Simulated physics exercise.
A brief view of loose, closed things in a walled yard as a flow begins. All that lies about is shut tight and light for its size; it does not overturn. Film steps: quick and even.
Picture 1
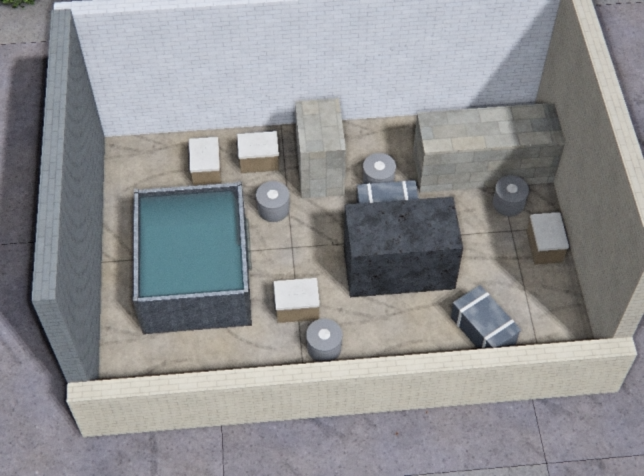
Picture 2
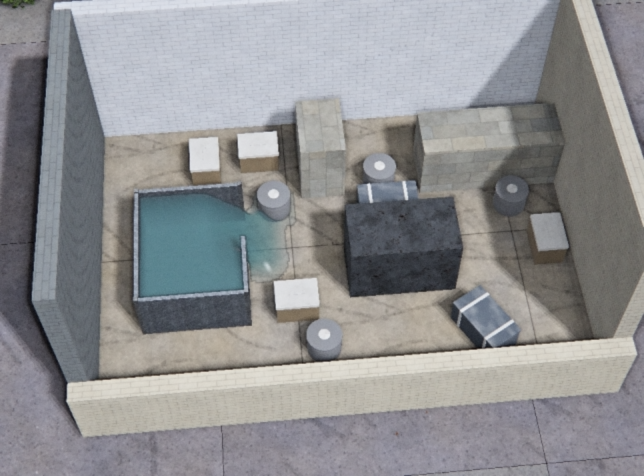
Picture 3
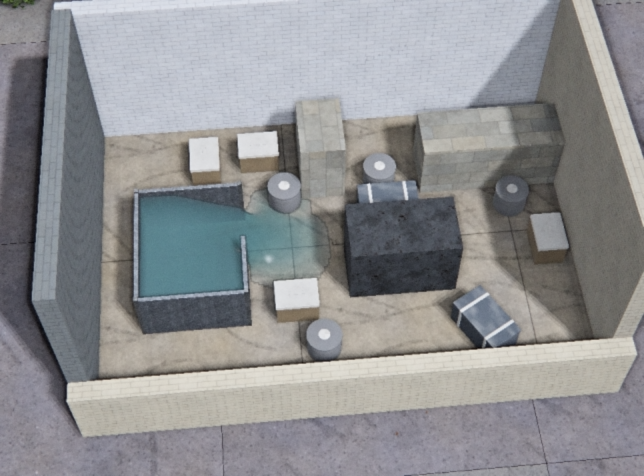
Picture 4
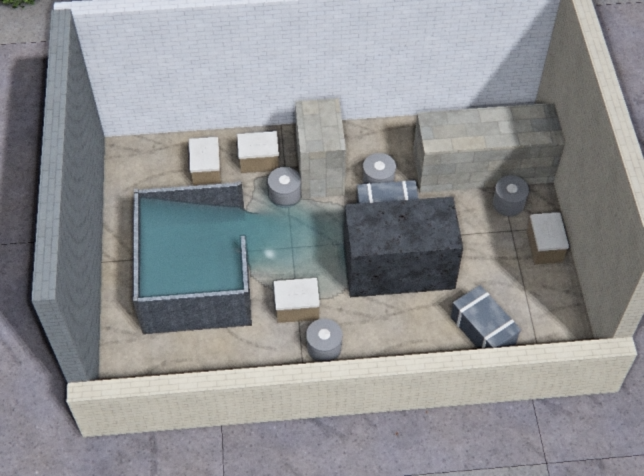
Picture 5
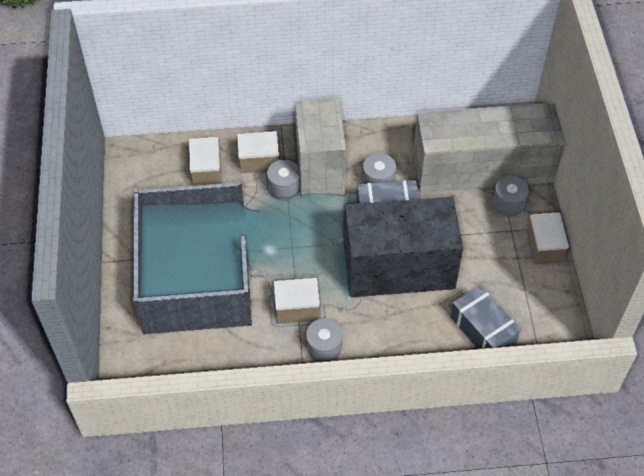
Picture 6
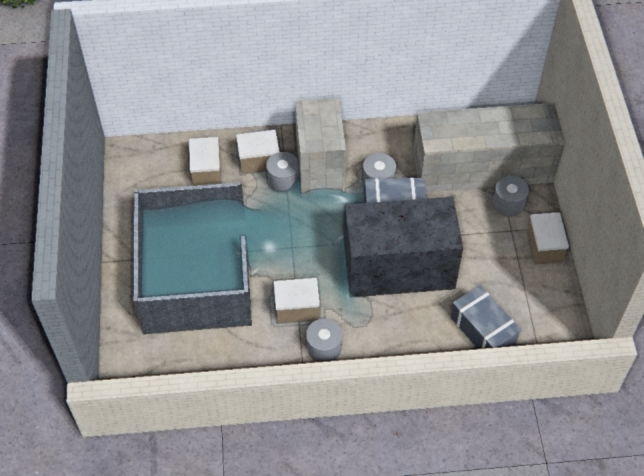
Water pours from a gap in the pool's right side, nudging a nearby round tub.
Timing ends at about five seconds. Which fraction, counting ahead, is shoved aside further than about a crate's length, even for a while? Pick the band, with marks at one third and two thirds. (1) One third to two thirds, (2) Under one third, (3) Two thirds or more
(3) Two thirds or more.
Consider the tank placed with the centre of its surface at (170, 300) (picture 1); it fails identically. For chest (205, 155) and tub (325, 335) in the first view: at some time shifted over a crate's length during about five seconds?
Well, one by one: Travelled less, then went the distance.
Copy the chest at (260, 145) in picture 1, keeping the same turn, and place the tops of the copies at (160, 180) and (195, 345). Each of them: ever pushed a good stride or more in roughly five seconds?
In order: Hardly budges, then hardly budges.
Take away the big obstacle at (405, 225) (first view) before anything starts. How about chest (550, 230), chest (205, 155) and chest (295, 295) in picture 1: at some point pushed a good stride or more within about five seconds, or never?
Taking them in turn, the first traveled far, the second stayed within range, and the third stayed within range.
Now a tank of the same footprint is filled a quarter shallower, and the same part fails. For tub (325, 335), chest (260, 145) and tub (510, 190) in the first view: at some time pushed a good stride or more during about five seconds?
The first one: Reaches it. The second: Doesn't reach it. The third: Reaches it.
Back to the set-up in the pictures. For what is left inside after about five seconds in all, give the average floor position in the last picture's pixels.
Around (340, 254).
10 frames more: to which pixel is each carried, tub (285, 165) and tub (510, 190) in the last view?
About (241, 167) and (549, 182).
A moment on, 2 of 10 are well off their spots; 2 afloat.
Next, 4 of 10 are well off their spots; 2 afloat.
Later, 5 of 10 are well off their spots; 2 afloat.
In the end, 7 of 10 are well off their spots, and 7 have been at some point; 5 afloat.
